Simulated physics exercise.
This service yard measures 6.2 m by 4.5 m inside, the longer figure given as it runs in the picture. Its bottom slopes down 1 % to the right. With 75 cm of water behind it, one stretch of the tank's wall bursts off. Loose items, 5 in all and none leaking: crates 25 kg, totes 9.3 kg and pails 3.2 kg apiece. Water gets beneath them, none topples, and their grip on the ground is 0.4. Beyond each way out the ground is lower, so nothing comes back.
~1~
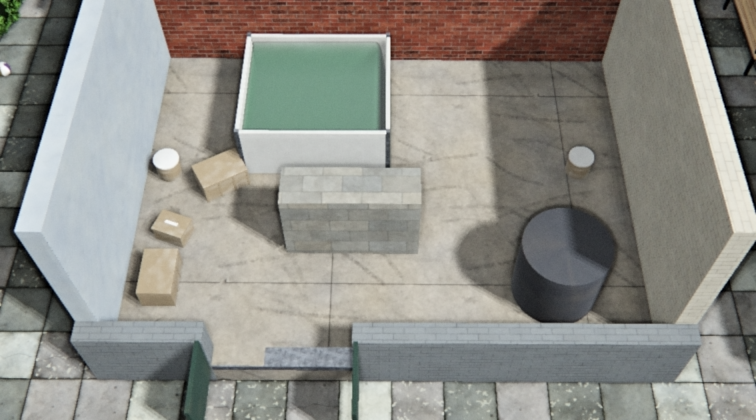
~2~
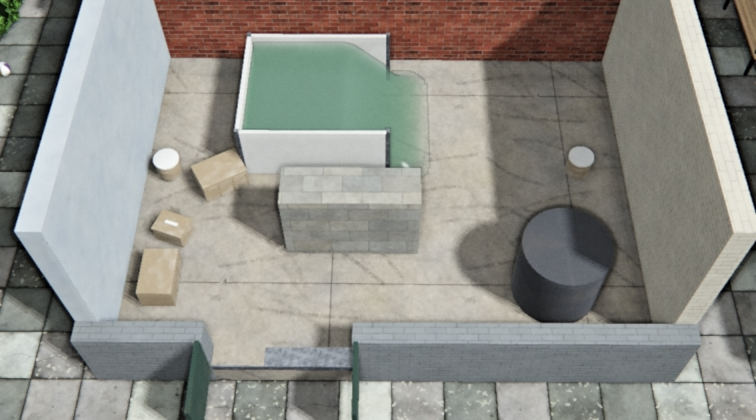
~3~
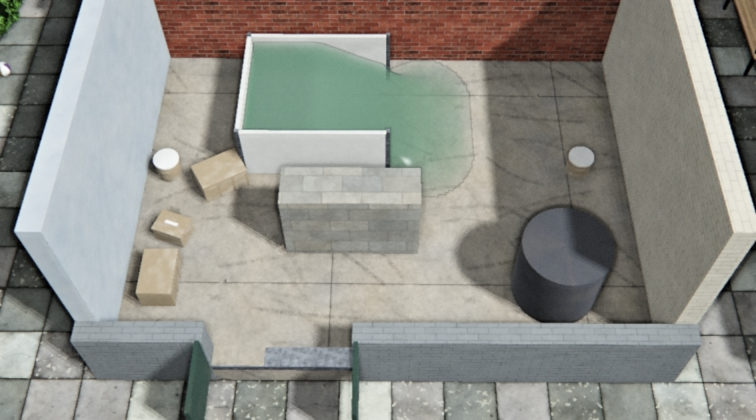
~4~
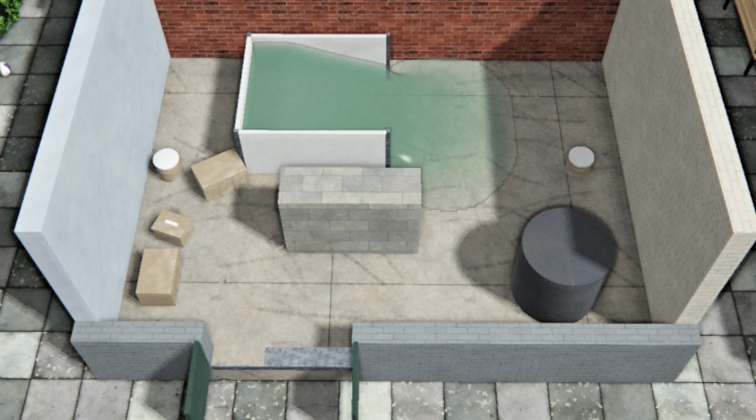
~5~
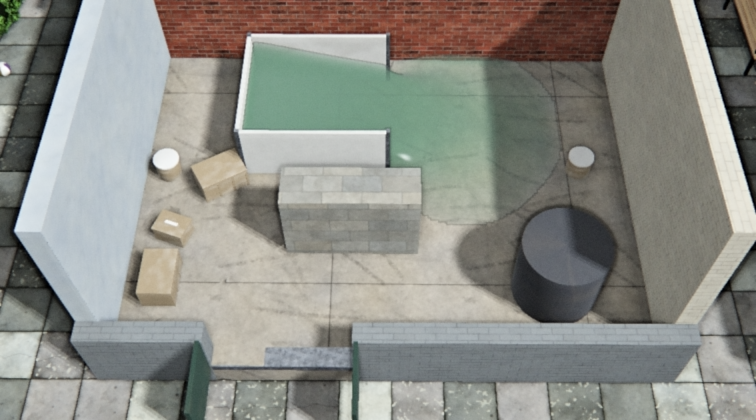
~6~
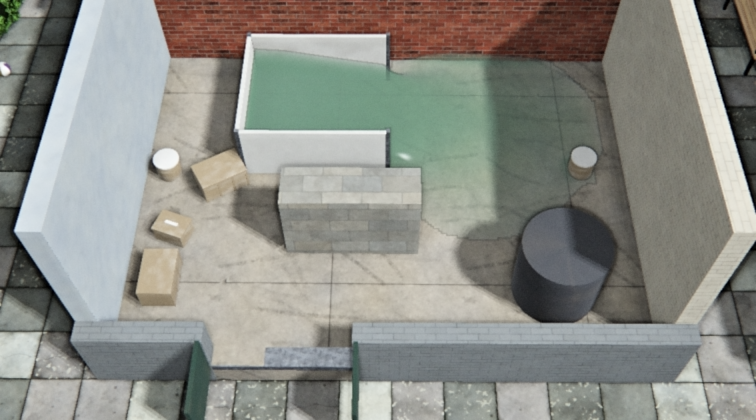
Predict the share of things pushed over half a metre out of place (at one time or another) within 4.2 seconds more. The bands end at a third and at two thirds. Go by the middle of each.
That comes to under a third.
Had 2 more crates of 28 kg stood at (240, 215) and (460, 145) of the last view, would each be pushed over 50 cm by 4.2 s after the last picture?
In turn: Short of it, past it.
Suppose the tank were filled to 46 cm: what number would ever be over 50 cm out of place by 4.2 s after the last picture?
Then 1.
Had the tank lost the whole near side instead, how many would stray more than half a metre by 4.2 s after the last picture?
Then 5.
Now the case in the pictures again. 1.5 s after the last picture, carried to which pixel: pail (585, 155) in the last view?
Near (638, 238).
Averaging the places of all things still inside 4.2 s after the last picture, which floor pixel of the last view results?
At about (253, 239).
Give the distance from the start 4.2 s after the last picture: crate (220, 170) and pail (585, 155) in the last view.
In that order: 0 cm, 250 cm.
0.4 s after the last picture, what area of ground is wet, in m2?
Some 12 m2.
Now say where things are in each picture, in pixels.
A pail at (581, 156) rests on the ground; a crate at (219, 168) rests on the ground; water covers 2.9 m2; 0 of 5 have shifted, in the first picture.
A pail at (581, 156) rests on the ground; a crate at (218, 168) rests on the ground; water covers 3.9 m2; 0 of 5 have shifted, in the second picture.
A pail at (581, 156) rests on the ground; a crate at (218, 168), on the bottom; 5.2 m2 under water; 0 of 5 have shifted, in the third picture.
A pail at (581, 156) rests on the ground; a crate at (218, 168), on the bottom; 6.8 m2 under water; 0 of 5 have shifted, in the fourth picture.
A pail at (581, 156), on the bottom; a crate at (218, 168) rests on the ground; water covers 8.4 m2; 0 of 5 have shifted, in the fifth picture.
A pail at (584, 157), on the bottom, 3 cm from its start; a crate at (218, 168) rests on the ground; 10.0 m2 under water; 0 of 5 have shifted, in the sixth picture.
Then, 0.4 s after the last picture 0 of 5 are over 50 cm from their spots; 1 afloat.
Then, 1.5 s after the last picture 1 of 5 are over 50 cm from their spots; 1 afloat.
Then, 2.8 s after the last picture 1 of 5 are over 50 cm from their spots; 1 afloat.
Then, 4.2 s after the last picture 1 of 5 are over 50 cm from their spots, and 1 have been at some point; 1 afloat.
